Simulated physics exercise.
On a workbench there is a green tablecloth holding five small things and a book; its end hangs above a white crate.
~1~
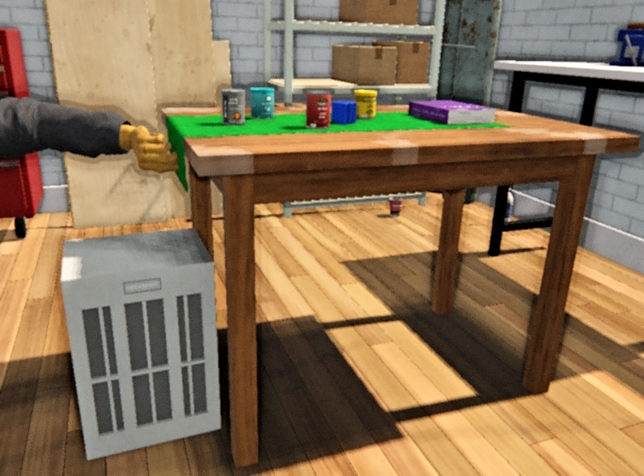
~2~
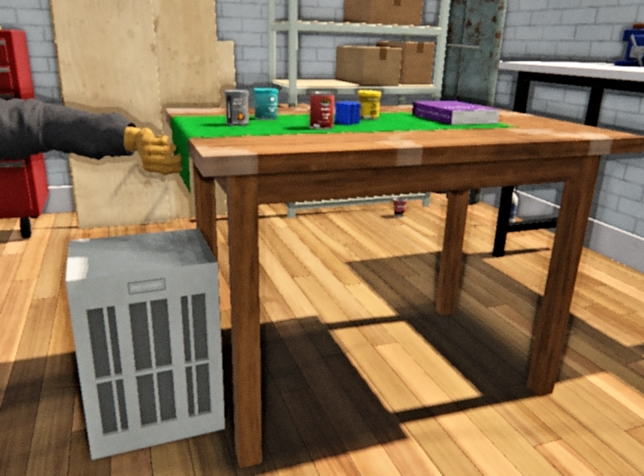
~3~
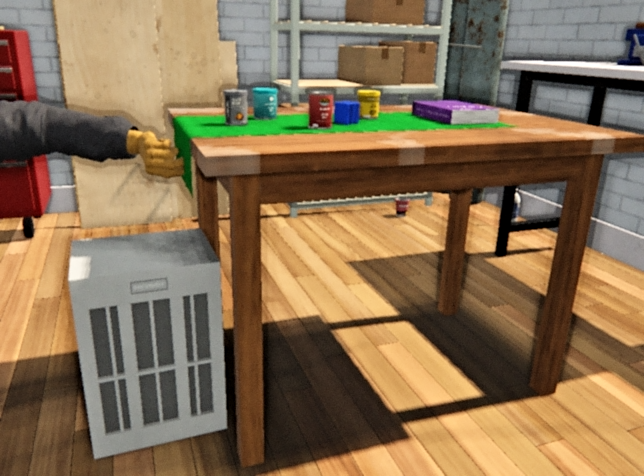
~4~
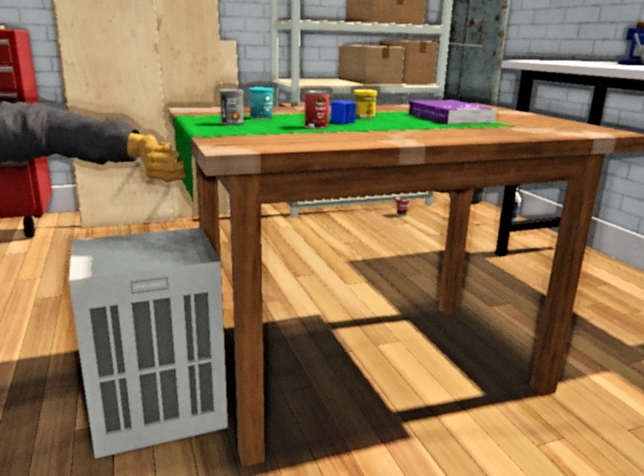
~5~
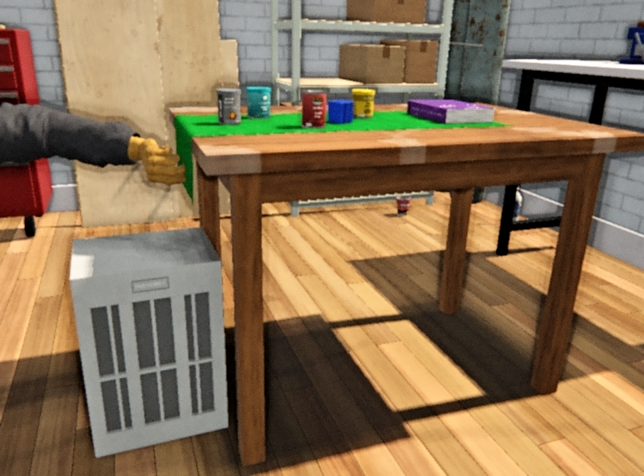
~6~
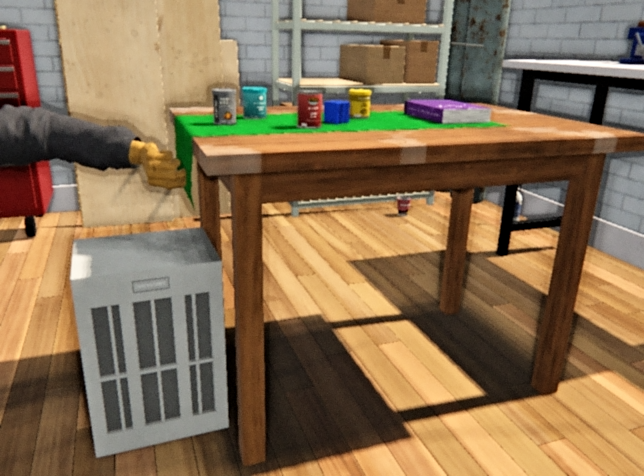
A gloved hand at the left gripped the end of a green cloth on a wooden table and drew it slightly downward, and the cans, blue cube and purple book shifted a little left.
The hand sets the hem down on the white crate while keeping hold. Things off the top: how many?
In all, one slips off.
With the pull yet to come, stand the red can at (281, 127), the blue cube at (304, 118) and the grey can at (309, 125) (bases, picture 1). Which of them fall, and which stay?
Red can kept, blue cube kept, grey can kept.
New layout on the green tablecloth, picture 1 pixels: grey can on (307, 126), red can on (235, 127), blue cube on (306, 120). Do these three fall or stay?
Each in turn: The grey can stays aloft, the red can goes down, the blue cube stays aloft.
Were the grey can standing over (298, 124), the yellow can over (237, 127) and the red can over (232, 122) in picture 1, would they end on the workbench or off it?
As for the grey can, it holds its spot; the yellow can, it leaves the top; the red can, it leaves the top.
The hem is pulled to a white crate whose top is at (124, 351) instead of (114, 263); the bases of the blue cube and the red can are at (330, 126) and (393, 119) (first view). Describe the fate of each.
The blue cube drops off, the red can stays on.
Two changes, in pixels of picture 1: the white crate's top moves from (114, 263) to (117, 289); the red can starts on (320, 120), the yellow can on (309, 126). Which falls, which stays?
Red can: Safe; yellow can: Safe.
Soon after, hem near (187, 228); all still up.
Then, hem on the crate; grey can gone.
At rest, hem on the crate; grey can gone. The count of fallen things is one.
